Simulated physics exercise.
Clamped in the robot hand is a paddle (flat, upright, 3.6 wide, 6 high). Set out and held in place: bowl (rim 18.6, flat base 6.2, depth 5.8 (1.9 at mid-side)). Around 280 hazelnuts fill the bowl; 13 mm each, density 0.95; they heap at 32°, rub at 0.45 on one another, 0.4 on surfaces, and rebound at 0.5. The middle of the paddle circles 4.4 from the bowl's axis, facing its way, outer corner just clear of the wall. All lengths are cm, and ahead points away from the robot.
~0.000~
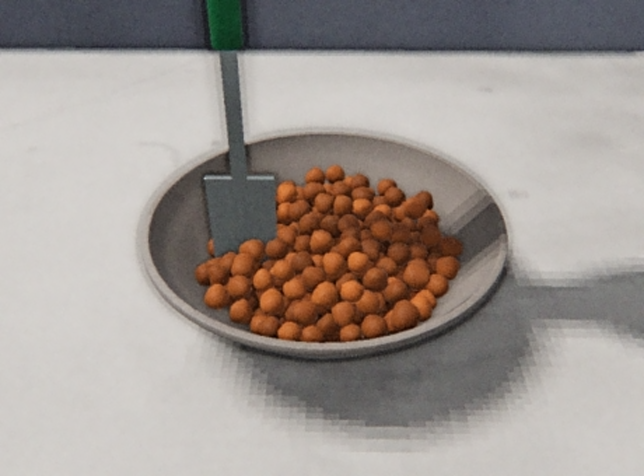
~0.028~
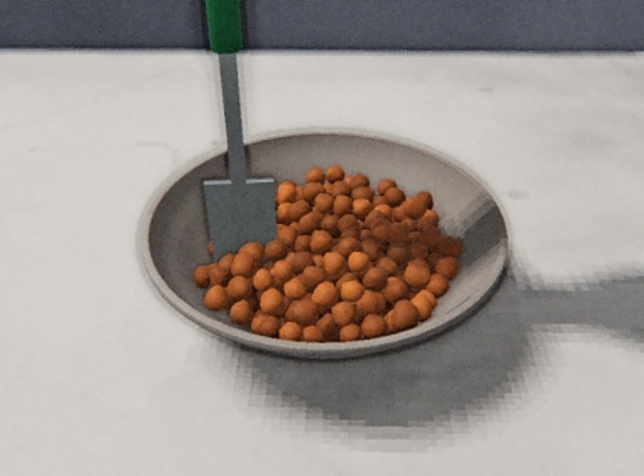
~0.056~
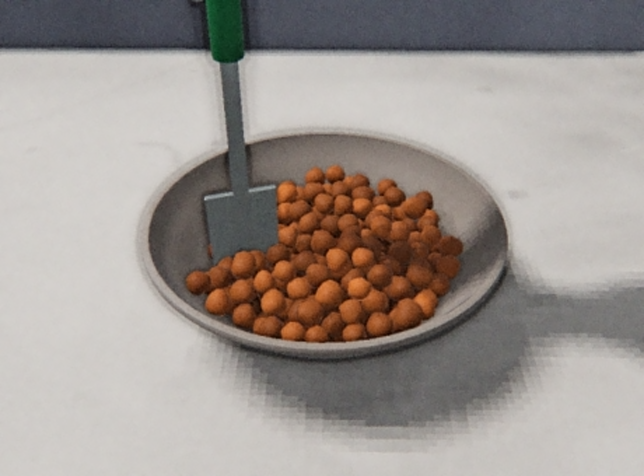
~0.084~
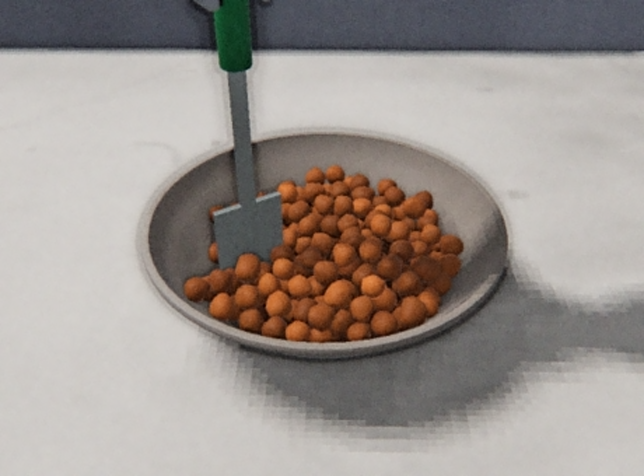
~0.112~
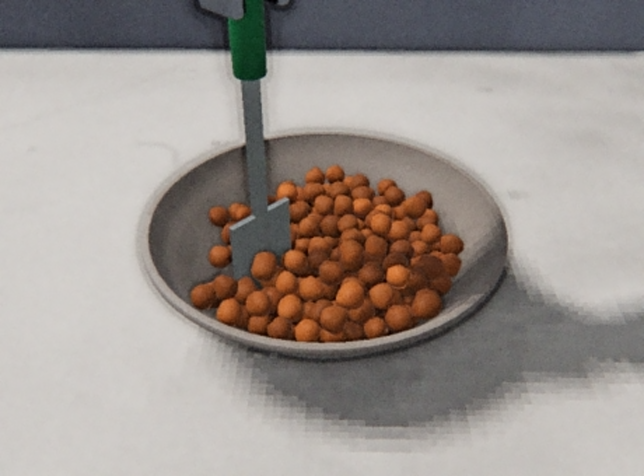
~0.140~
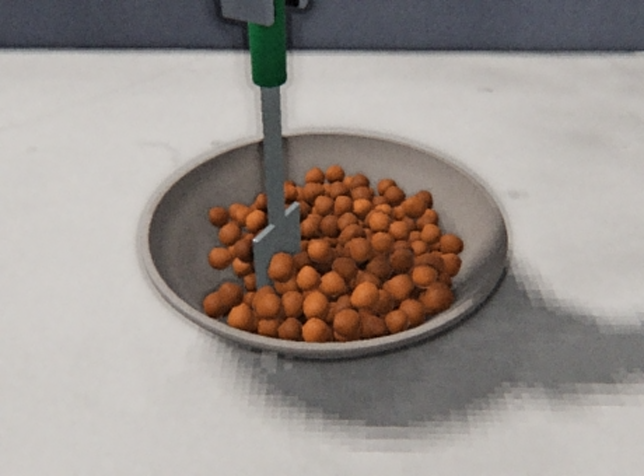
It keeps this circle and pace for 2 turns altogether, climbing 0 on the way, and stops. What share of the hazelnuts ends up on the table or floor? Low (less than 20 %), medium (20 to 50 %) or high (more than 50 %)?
Answer: Medium; 20 to 50 % of the hazelnuts finish on the table or floor.
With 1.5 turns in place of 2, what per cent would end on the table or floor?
Then about 25 per cent.
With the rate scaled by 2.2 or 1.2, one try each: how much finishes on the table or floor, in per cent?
Some 65 and 40 per cent.
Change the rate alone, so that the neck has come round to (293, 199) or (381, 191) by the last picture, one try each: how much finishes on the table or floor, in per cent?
About 40 and 60 per cent.
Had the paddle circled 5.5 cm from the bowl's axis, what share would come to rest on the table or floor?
In that case some 30 per cent.
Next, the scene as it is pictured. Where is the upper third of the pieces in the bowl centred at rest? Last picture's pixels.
At about (261, 283).
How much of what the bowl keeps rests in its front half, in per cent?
About 65 per cent.
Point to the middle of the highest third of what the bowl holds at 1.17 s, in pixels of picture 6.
At about (372, 182).
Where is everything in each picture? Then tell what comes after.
The paddle neck at (237, 152), 0° round; upper third of the load around (344, 242), from x 205 to 450, top at y 175; 279 in the bowl, in the first picture.
The paddle neck at (237, 156), 5° round; upper third of the load around (344, 242), from x 205 to 450, top at y 175, in the second picture.
The paddle neck at (238, 166), 18° round; upper third of the load around (343, 246), from x 200 to 450, top at y 175, in the third picture.
The paddle neck at (245, 177), 32° round; upper third of the load around (341, 251), from x 200 to 450, top at y 175, in the fourth picture.
The paddle neck at (258, 186), 46° round; upper third of the load around (343, 259), from x 205 to 450, top at y 175, in the fifth picture.
The paddle neck at (276, 194), 60° round; upper third of the load around (347, 261), from x 215 to 450, top at y 175; 279 in the bowl, in the sixth picture.
After 0.66 s, 320° round, highest piece 9 above the table; 236 in the bowl, 40 on the table or floor, 3 in flight or on the tool.
After 1.17 s, 220° round, highest piece 8 above the table; 208 in the bowl, 69 on the table or floor, 2 in flight or on the tool.
After 1.63 s, 0° round, highest piece 6 above the table; 194 in the bowl, 85 on the table or floor.
After 2.33 s, 0° round, highest piece 6 above the table; 194 in the bowl, 85 on the table or floor.
In the end, 194 in the bowl, 85 on the table or floor. That is 30 % on the table or floor.
